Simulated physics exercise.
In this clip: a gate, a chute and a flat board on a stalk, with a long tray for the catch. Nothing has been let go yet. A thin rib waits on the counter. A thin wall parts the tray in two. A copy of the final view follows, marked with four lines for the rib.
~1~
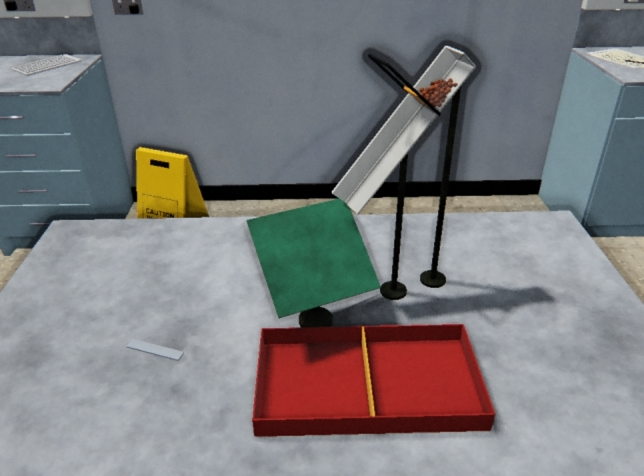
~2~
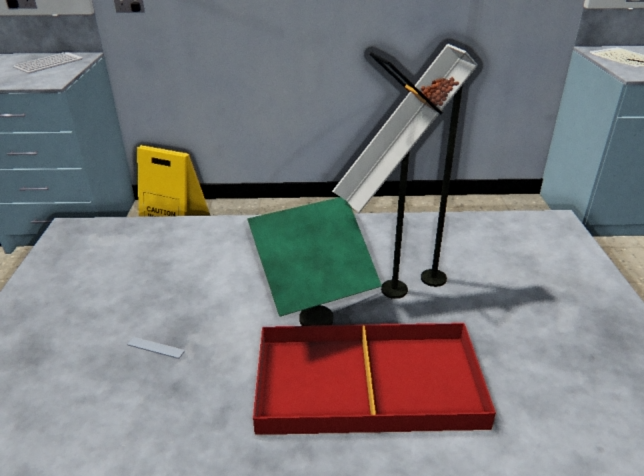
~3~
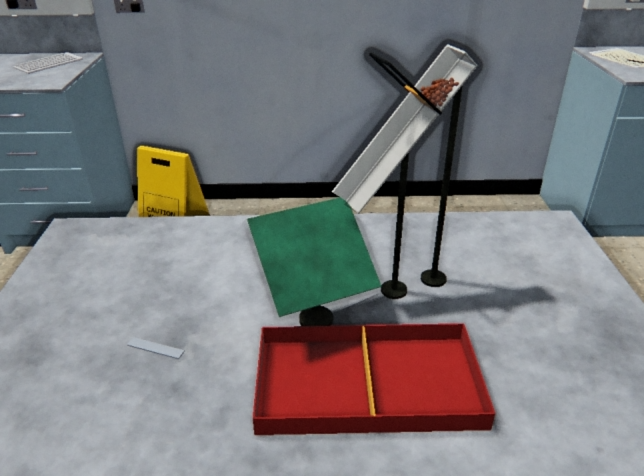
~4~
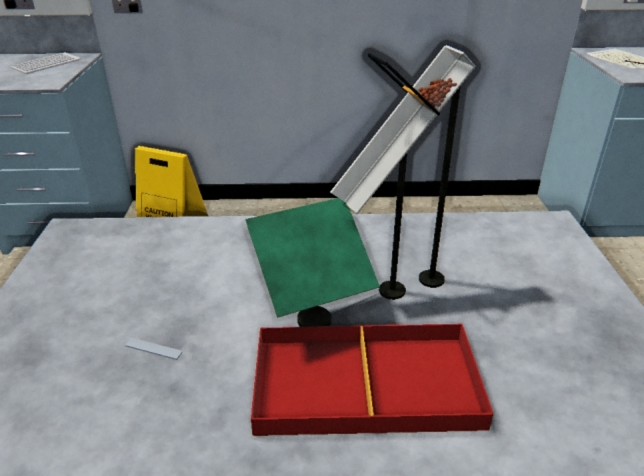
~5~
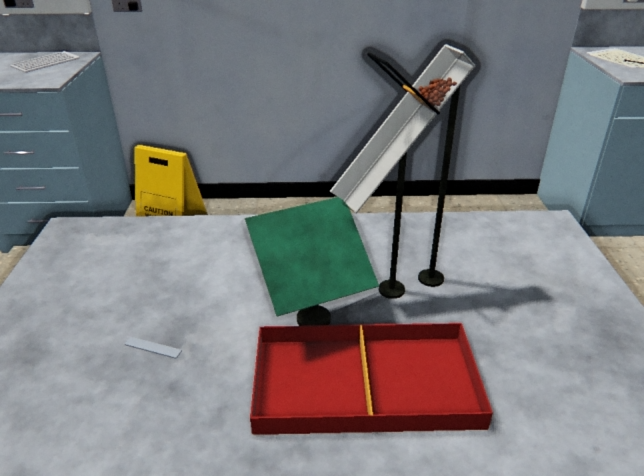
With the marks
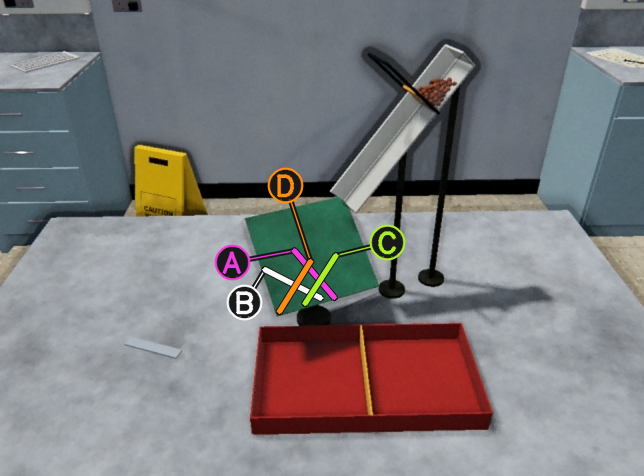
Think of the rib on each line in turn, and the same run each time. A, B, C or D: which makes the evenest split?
Go for A.
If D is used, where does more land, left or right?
Left.
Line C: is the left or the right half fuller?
The left half.
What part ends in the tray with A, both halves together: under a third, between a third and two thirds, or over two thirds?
Over two thirds.
On the marked copy, line A from (294, 250) to (334, 297); line B from (264, 269) to (320, 298); line C from (335, 255) to (305, 303); line D from (310, 261) to (279, 311).
With A, of what is caught, about half in the left half, about half in the right.
With B, of what is caught, nearly all in the left half, a small part in the right.
With C, of what is caught, nearly all in the left half, a small part in the right.
With D, of what is caught, nearly all in the left half, a small part in the right.
